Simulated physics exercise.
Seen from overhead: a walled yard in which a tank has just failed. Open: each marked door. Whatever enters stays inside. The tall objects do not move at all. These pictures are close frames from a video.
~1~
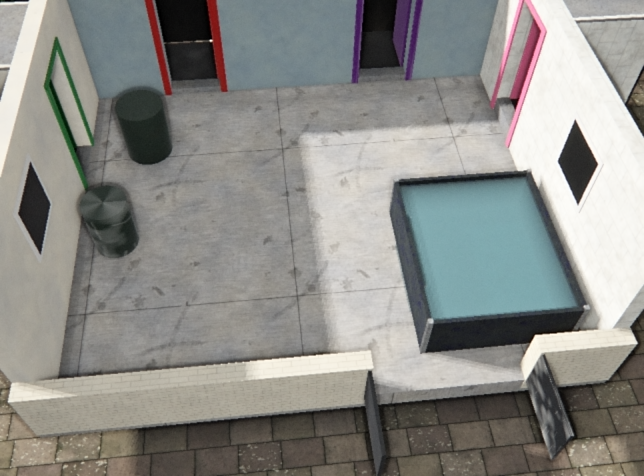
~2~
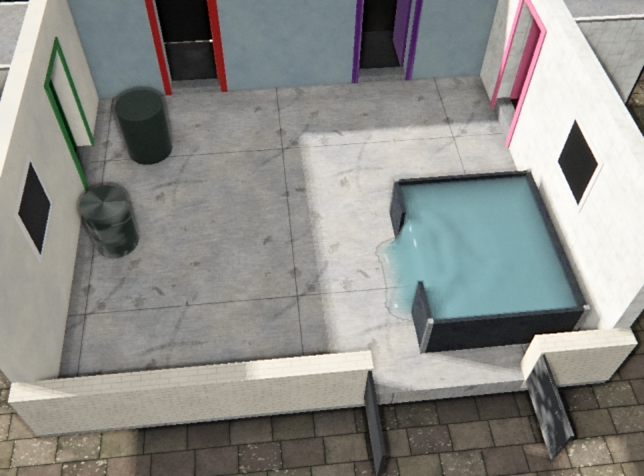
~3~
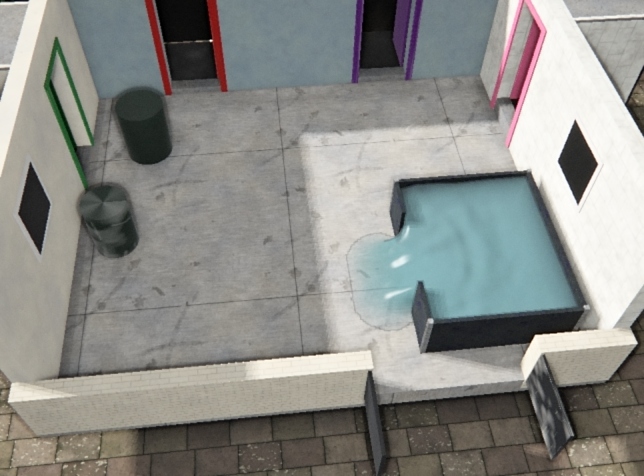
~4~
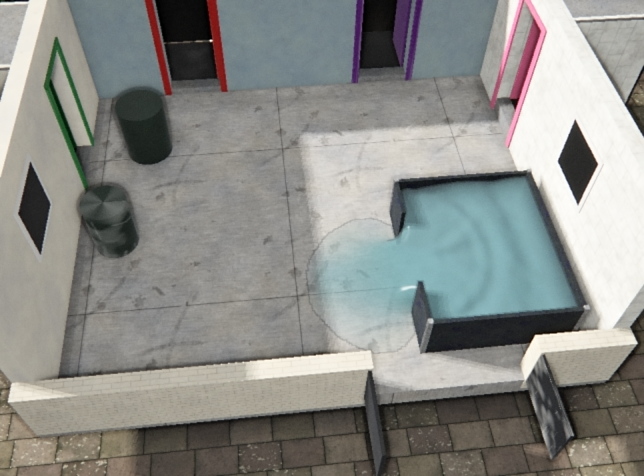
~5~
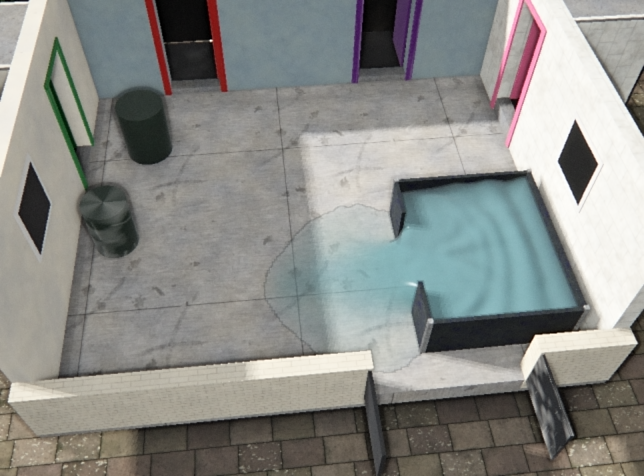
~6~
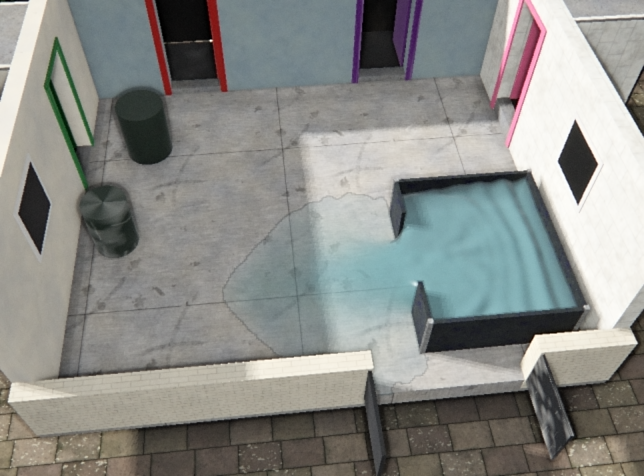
Blue water pours through a gap in the tank's left side and spreads left across the yard.
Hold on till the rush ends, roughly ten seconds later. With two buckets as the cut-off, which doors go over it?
My prediction: Red door: Little enough water, green door: Too much water, pink door: Little enough water, purple door: Little enough water.
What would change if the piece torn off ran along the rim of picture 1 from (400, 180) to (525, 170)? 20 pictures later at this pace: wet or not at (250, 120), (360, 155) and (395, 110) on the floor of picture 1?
So: Wetted, then wetted, then wetted.
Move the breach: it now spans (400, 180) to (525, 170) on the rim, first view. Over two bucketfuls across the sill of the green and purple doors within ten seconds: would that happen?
Check - green door: Comes out above; purple door: Comes out above.
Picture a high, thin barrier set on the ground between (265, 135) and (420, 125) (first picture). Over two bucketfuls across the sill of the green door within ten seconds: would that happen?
In the end the green door rises above the limit.
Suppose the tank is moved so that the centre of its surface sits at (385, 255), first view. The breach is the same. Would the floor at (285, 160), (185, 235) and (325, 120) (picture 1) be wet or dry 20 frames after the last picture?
Log: No flood; flood; no flood.
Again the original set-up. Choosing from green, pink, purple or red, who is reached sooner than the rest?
The one in green.
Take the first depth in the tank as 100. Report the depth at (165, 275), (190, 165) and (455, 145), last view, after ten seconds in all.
Roughly 14, 10 and 4 per cent, in turn.
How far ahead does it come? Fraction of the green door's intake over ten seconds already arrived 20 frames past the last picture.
Close to 30 out of every hundred.
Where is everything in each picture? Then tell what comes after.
The first picture shows still water in the water tank at (483, 243).
In the second picture, the front is at (402, 315), out from the gap at (409, 268).
In the third picture, the front is at (363, 311), out from the gap at (409, 269).
In the fourth picture, water pours out at (409, 269) and has run to (315, 297).
In the fifth picture, water pours out at (409, 269) and has run to (273, 301).
In the sixth picture, water pours out at (409, 268) and has run to (231, 301).
A moment on, water covers 35 % of the floor; the red door not reached, the green door not reached, the pink door not reached, the purple door not reached.
Next, water covers 50 % of the floor; the red door not reached, the green door not reached, the pink door not reached, the purple door not reached.
Then, water covers 55 % of the floor; the red door wet at the sill, nothing in, the green door over two buckets in, the pink door not reached, the purple door not reached.
Later, water covers 60 % of the floor; the red door wet at the sill, nothing in, the green door far over two buckets in, the pink door not reached, the purple door not reached.
In the end, water covers 95 % of the floor; the red door wet at the sill, nothing in, the green door far over two buckets in, the pink door wet at the sill, nothing in, the purple door wet at the sill, nothing in.
